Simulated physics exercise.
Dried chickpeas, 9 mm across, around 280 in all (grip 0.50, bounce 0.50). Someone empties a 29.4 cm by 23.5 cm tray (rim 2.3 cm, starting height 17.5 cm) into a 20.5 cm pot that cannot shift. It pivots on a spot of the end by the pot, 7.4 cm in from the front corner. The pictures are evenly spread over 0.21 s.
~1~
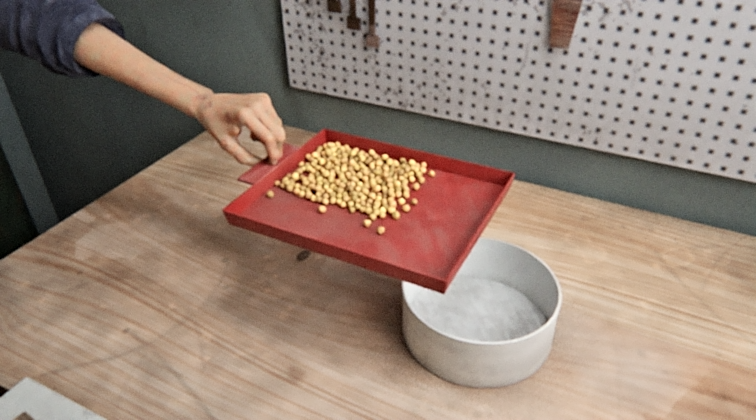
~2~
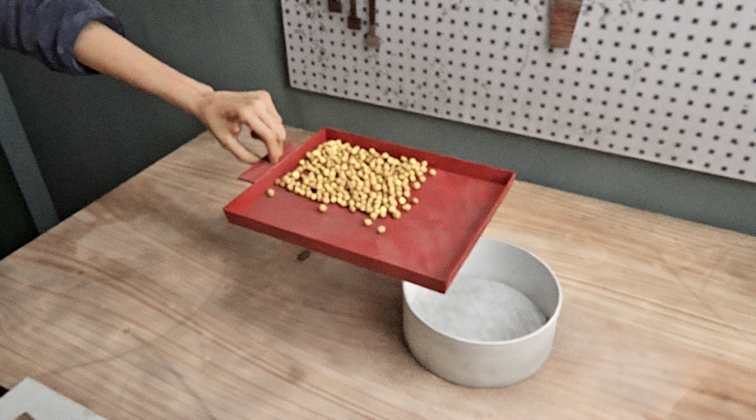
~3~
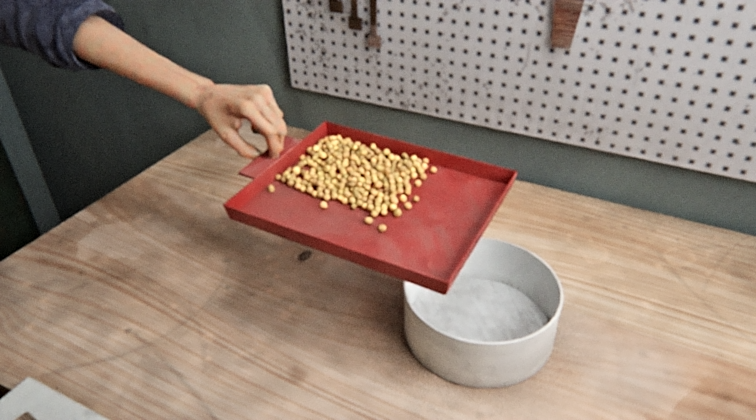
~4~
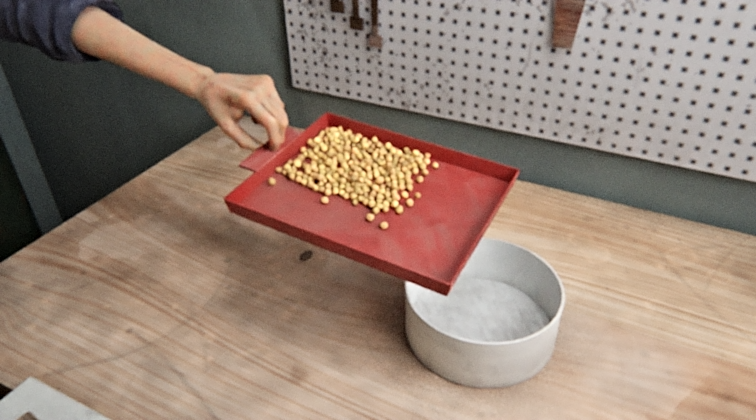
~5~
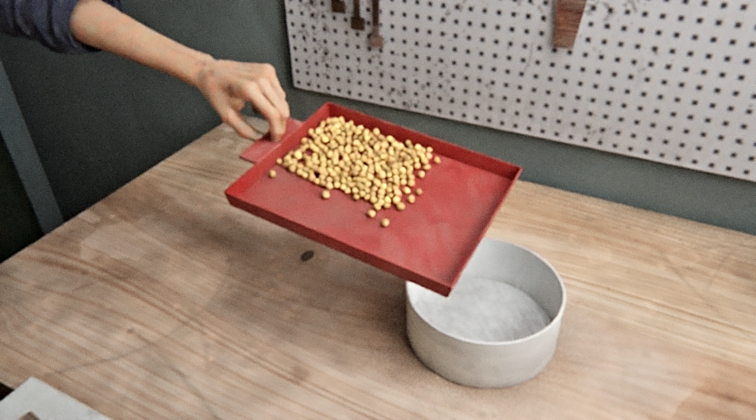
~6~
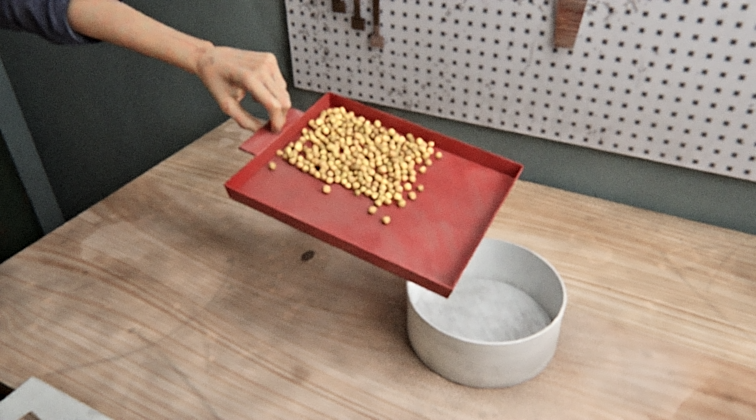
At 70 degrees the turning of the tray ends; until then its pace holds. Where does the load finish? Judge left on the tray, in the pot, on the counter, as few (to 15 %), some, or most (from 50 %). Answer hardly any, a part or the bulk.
Tray: The bulk, pot: Hardly any, counter: A part.
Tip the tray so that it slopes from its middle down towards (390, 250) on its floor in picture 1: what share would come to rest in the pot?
About 0 per cent.
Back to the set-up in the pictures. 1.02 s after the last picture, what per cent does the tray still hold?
Some 60 per cent of the load.
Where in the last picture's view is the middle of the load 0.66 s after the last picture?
Around (456, 259).
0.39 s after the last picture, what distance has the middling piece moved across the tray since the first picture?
Roughly 6 cm.
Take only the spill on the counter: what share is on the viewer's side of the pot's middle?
About 100 per cent.
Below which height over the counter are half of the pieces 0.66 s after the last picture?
Some 20 cm.
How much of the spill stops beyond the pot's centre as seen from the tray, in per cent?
Roughly 90 per cent.
Then, 0.39 s after the last picture, tilt 39 degrees; the tray holds 100 %, the pot 0 %.
Then, 0.66 s after the last picture, tilt 59 degrees; the tray holds 90 %, the pot 0 %.
Then, 1.02 s after the last picture, tilt 70 degrees; the tray holds 60 %, the pot 5 %.
In the end, tray 60 %, pot 5 %, counter 40 %.
